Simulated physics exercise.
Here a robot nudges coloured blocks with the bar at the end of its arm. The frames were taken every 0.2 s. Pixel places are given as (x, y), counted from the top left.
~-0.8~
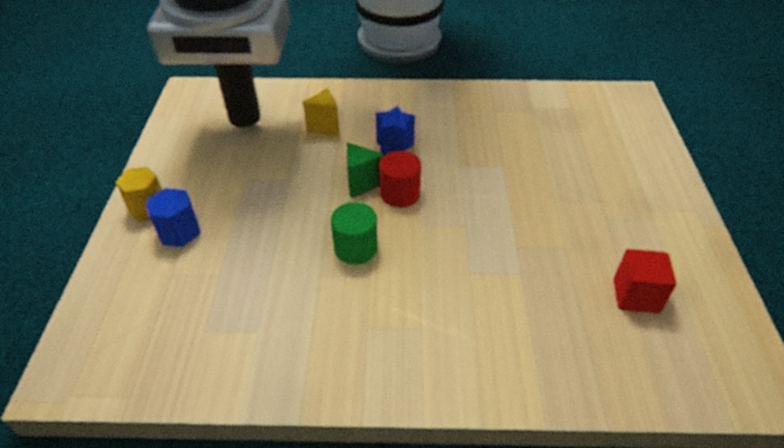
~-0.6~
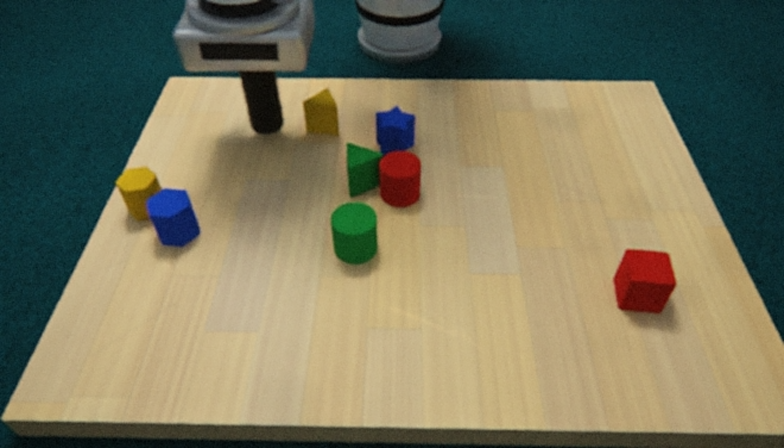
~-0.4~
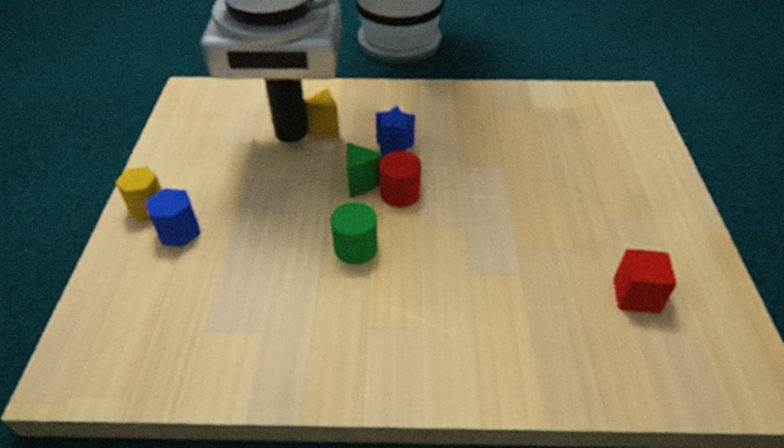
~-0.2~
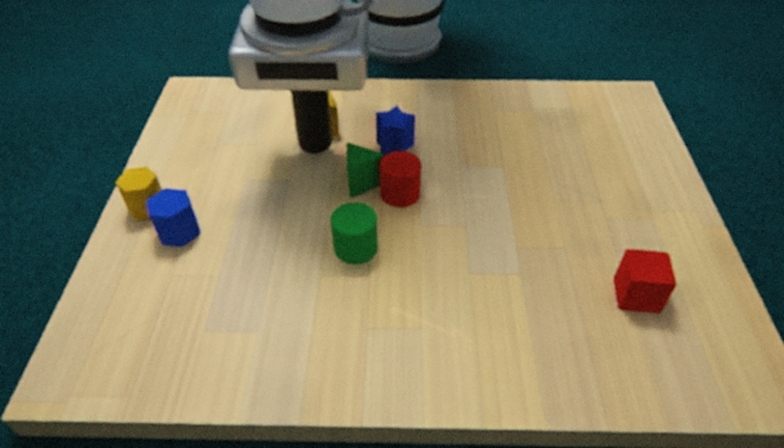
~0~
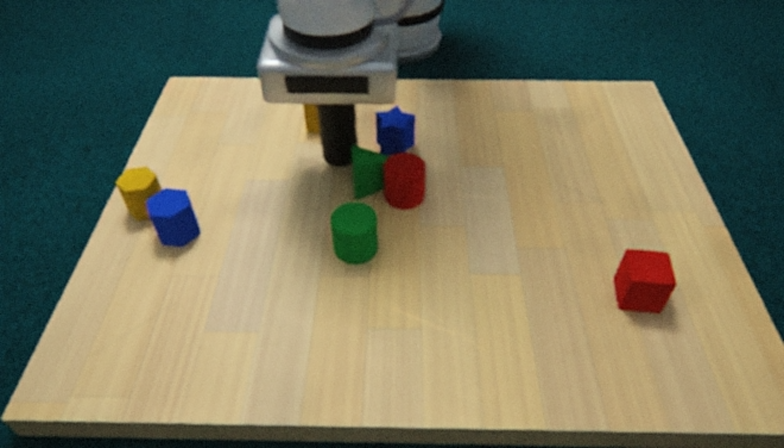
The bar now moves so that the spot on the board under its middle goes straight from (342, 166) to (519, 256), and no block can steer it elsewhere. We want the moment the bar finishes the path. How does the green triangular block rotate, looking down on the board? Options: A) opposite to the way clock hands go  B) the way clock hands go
Answer: A.
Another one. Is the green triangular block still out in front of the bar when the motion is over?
Yes.
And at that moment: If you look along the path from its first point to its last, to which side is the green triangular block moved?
That block drifts left.
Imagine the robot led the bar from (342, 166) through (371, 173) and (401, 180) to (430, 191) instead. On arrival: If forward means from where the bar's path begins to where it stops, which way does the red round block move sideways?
The shift is rightward.
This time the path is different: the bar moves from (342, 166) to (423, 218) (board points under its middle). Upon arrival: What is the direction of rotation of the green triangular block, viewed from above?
It goes anticlockwise.
The first path, step by step. One third of the way, bar at (396, 182); green triangular block at (435, 175), turned 40° anticlockwise; red round block at (468, 188).
Two thirds of the way, bar at (457, 212); green triangular block at (499, 200), turned 70° anticlockwise; red round block at (538, 202).
At the end, bar at (521, 245); green triangular block at (562, 226), turned 120° anticlockwise; blue star unmoved; red round block at (569, 201).
